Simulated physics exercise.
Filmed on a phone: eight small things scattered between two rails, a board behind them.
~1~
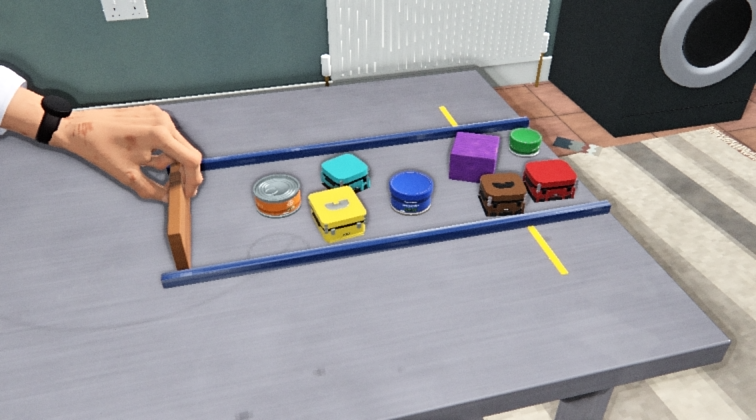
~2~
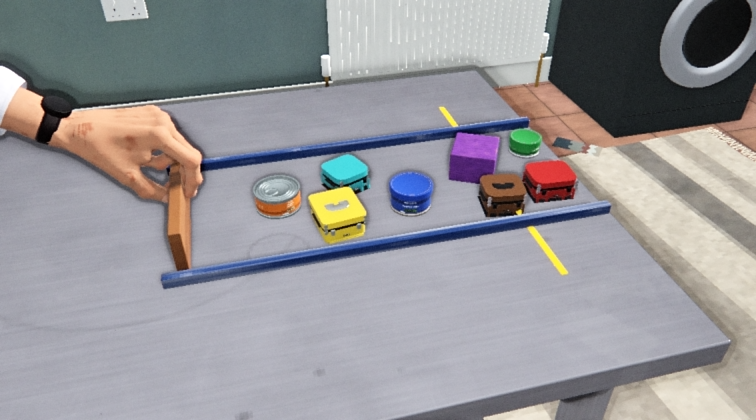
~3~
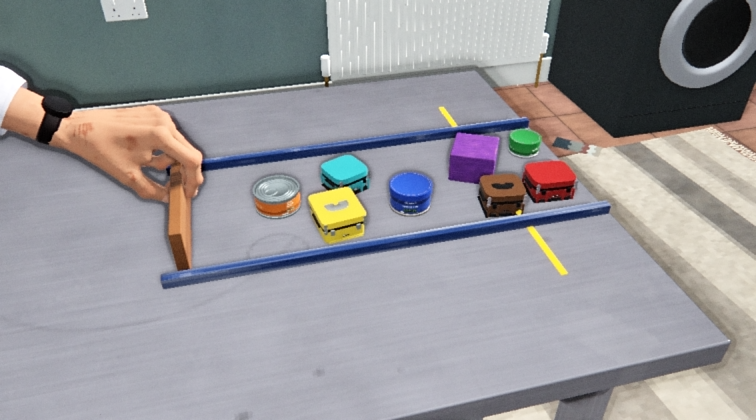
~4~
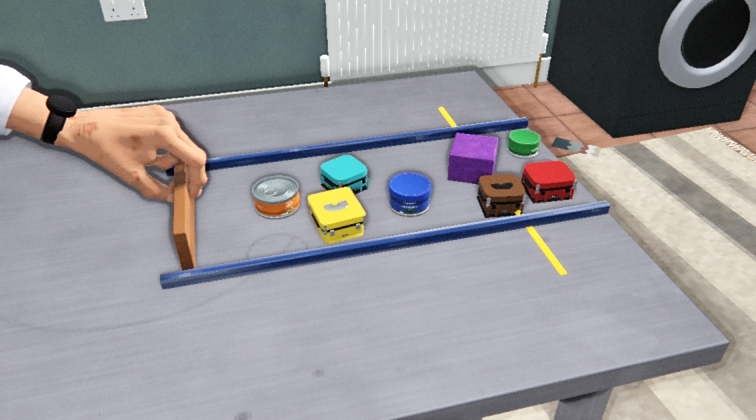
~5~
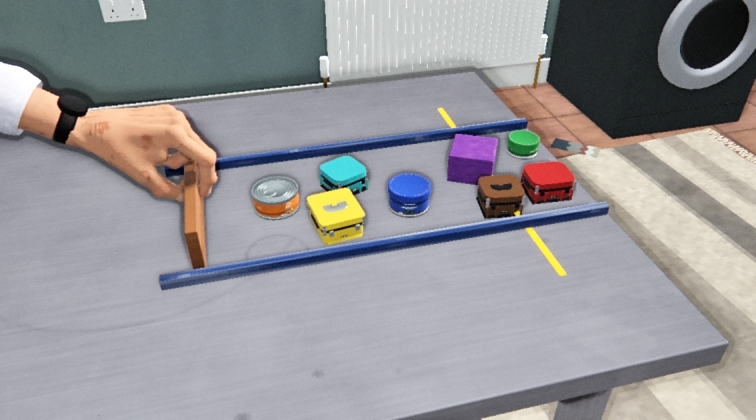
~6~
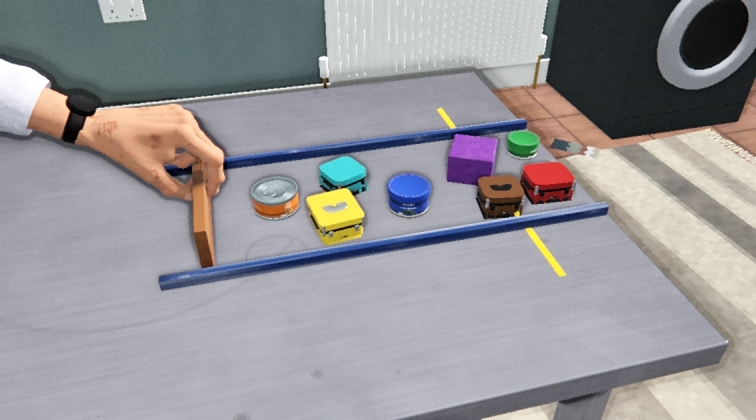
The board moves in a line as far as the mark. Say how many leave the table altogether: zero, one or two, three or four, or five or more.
As it turns out, the number that fall off is one or two.
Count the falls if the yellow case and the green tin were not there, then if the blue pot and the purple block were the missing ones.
1 in the first case, 1 in the second.
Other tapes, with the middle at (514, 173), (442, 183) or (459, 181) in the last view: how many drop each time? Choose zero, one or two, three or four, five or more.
The falls would be either three or four; none at all; not one.
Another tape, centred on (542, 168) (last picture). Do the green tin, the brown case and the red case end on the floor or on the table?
The green tin tumbles off; the brown case comes down; the red case falls.
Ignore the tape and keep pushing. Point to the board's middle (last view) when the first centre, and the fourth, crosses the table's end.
Its middle is around (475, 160) and later (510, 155).
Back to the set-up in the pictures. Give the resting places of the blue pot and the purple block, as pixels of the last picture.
First (551, 169), then (533, 143).
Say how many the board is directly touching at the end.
3 of them.
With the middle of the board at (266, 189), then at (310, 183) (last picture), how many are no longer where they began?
At the one place 1, at the other 3.
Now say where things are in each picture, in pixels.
Green tin (525, 143); red case (549, 181); brown case (502, 195); board (180, 200); tape (491, 174), in the first picture.
Red case (549, 182); purple block (474, 158), in the second picture.
Brown case (501, 196); board (181, 200), in the third picture.
Green tin (524, 144); blue pot (410, 195), in the fourth picture.
Red case (547, 183); yellow case (336, 217), in the fifth picture.
Green tin (522, 145); red case (547, 183); brown case (500, 197); board (202, 198); tape (489, 176), in the sixth picture.
A little later, none off yet; green tin at rest near (522, 145); red case at rest near (547, 183); brown case at rest near (500, 197).
Next, none off yet; green tin moving near (526, 144); red case shifted a little near (564, 183); brown case shifted about its own width near (535, 196).
When it is over, the number that fall off is one or two; down, red case and green tin.
